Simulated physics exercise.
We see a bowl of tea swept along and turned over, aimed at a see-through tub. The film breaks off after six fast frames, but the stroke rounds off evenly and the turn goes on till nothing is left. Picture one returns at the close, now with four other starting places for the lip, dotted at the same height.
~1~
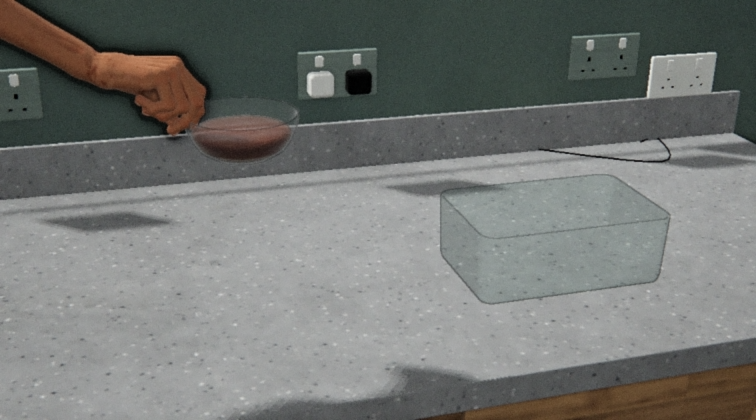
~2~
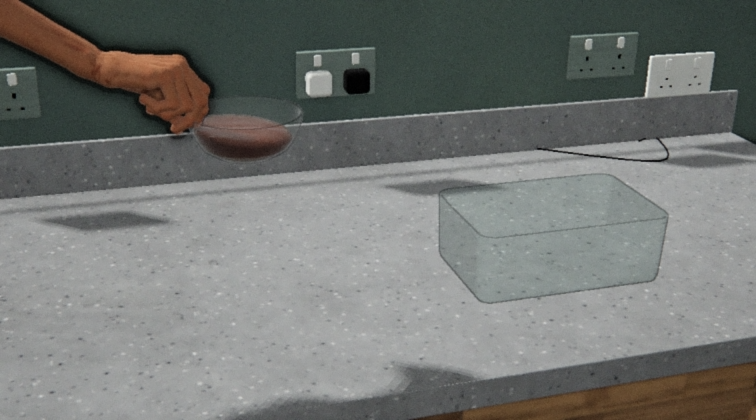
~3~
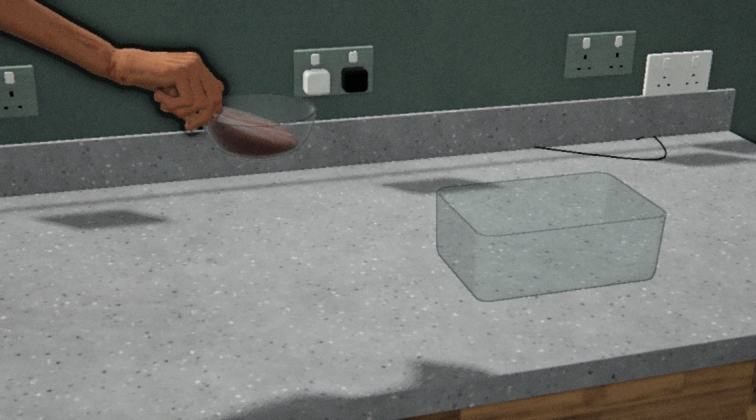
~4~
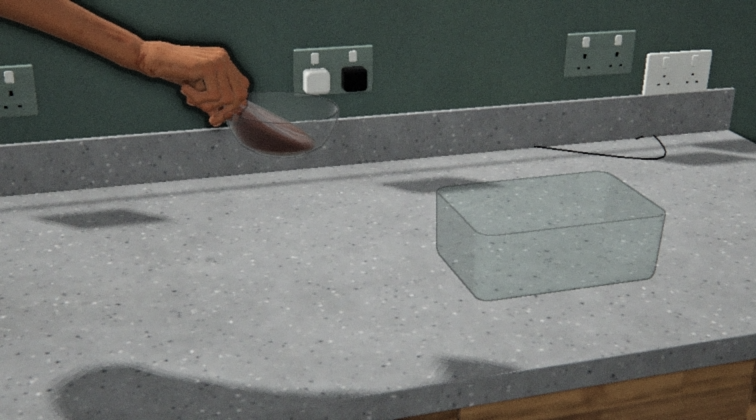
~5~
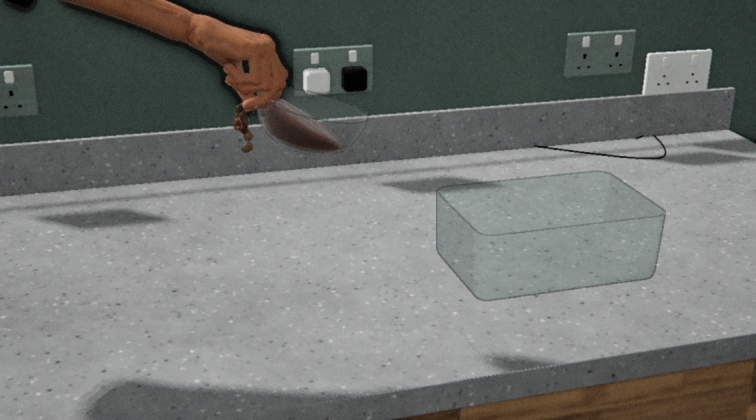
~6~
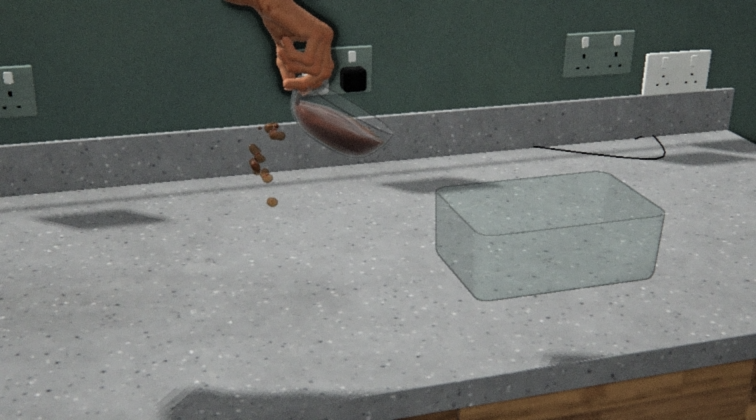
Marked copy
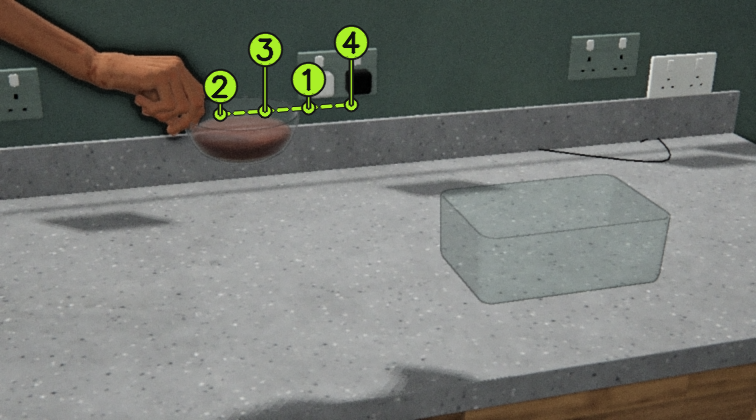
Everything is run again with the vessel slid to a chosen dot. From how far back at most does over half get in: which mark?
Take 3.
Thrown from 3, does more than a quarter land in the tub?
Yes, clearly.
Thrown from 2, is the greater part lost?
Yes.
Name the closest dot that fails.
Here it is dot 2.
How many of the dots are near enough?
Three of them.
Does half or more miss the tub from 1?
No.
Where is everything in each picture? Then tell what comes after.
Upright, lip at (295, 108); tub from (477, 303) to (657, 278); nothing has left yet.
Upright, lip at (299, 107); nothing has left yet.
Upright, lip at (312, 105); tea is over the rim, down to (212, 112).
Tipped about 2°, lip at (335, 104); tea is over the rim, down to (222, 119).
Tipped about 13°, lip at (364, 112); tea is over the rim, down to (247, 150).
Tipped about 32°, lip at (390, 128); tea is over the rim, down to (273, 204).
On the marked copy, 1 at (308, 107); 2 at (220, 114); 3 at (265, 111); 4 at (351, 104).
For dot 1, about 77 % lands in the tub, 9 % falls short and 14 % goes beside or beyond.
For dot 2, about 30 % lands in the tub, 64 % falls short and 6 % goes beside or beyond.
For dot 3, about 74 % lands in the tub, 19 % falls short and 7 % goes beside or beyond.
For dot 4, about 80 % lands in the tub, 11 % falls short and 8 % goes beside or beyond.
